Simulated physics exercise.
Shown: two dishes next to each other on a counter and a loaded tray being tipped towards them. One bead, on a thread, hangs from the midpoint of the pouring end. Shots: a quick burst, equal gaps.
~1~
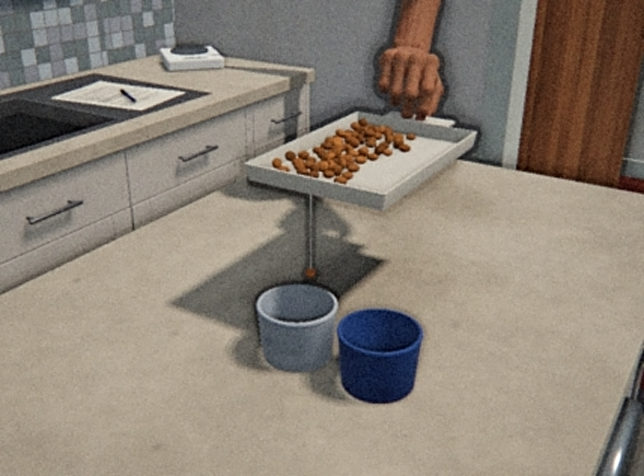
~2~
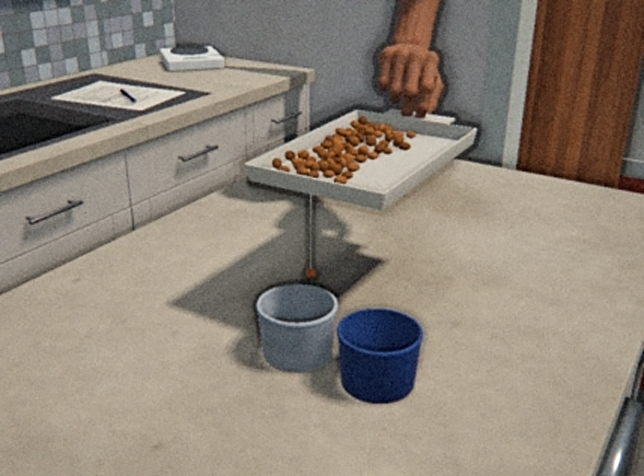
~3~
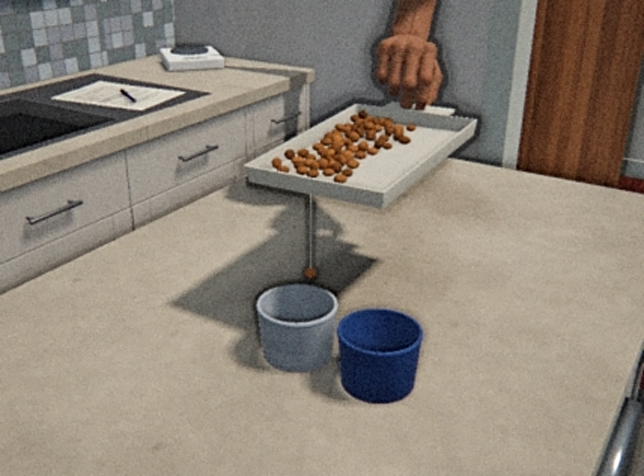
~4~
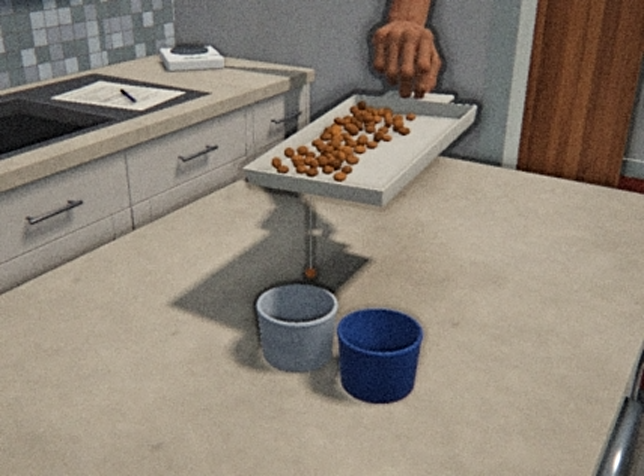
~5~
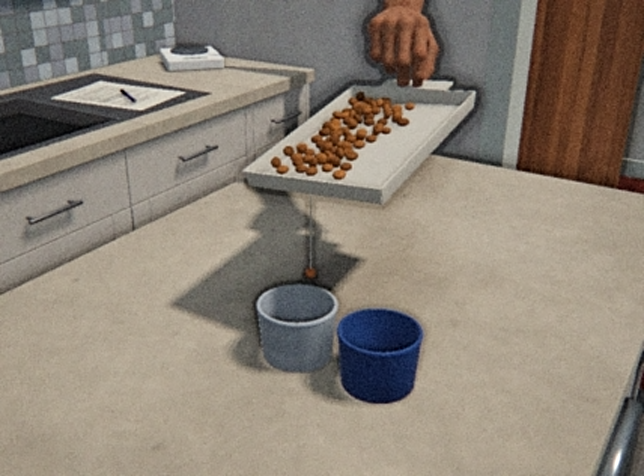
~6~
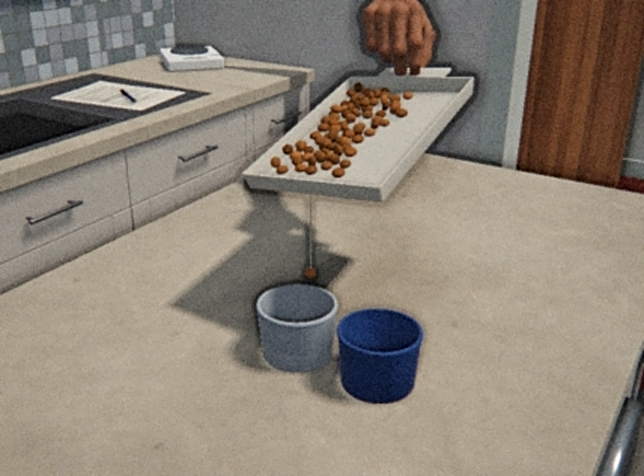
On a kitchen counter, a hand holds a pale tray of small brown pieces above a grey dish and a blue dish, a bead hanging on a thread beneath it. The hand gradually raises the tray's far end, tilting it towards the near left corner, while the dishes stay still.
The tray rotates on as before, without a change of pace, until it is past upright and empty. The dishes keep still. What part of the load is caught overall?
It looks like most goes past the dishes, when all's done.
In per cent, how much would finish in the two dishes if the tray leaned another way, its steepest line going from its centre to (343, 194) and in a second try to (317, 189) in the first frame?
Case one 60 %; case two 50 %.
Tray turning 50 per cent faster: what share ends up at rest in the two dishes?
Expected result: Around 0 per cent.
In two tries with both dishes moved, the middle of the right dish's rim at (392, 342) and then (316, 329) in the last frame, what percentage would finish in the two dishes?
I'd say about 0 percent, followed by about 20 percent.
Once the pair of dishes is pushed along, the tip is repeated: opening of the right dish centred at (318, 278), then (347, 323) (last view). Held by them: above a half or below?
Place 1: Lower than half; place 2: Lower than half.
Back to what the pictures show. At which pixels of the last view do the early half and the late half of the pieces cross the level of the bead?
(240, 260) first, (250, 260) later.
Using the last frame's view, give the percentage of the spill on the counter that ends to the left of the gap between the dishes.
100 per cent or thereabouts.
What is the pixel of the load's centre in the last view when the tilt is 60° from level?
Mark it at roughly (280, 157) in the final frame.
Soon, tray tipped steeply; nearly all on the tray; a stray few in the air.
A while on, tray tipped right over; about a quarter on the tray; about two thirds outside both; a small part in the air.
Towards the end, tray tipped past a quarter turn; all outside both.
Finally, tray tipped past a quarter turn; none in the right dish; none in the left dish; all outside both.
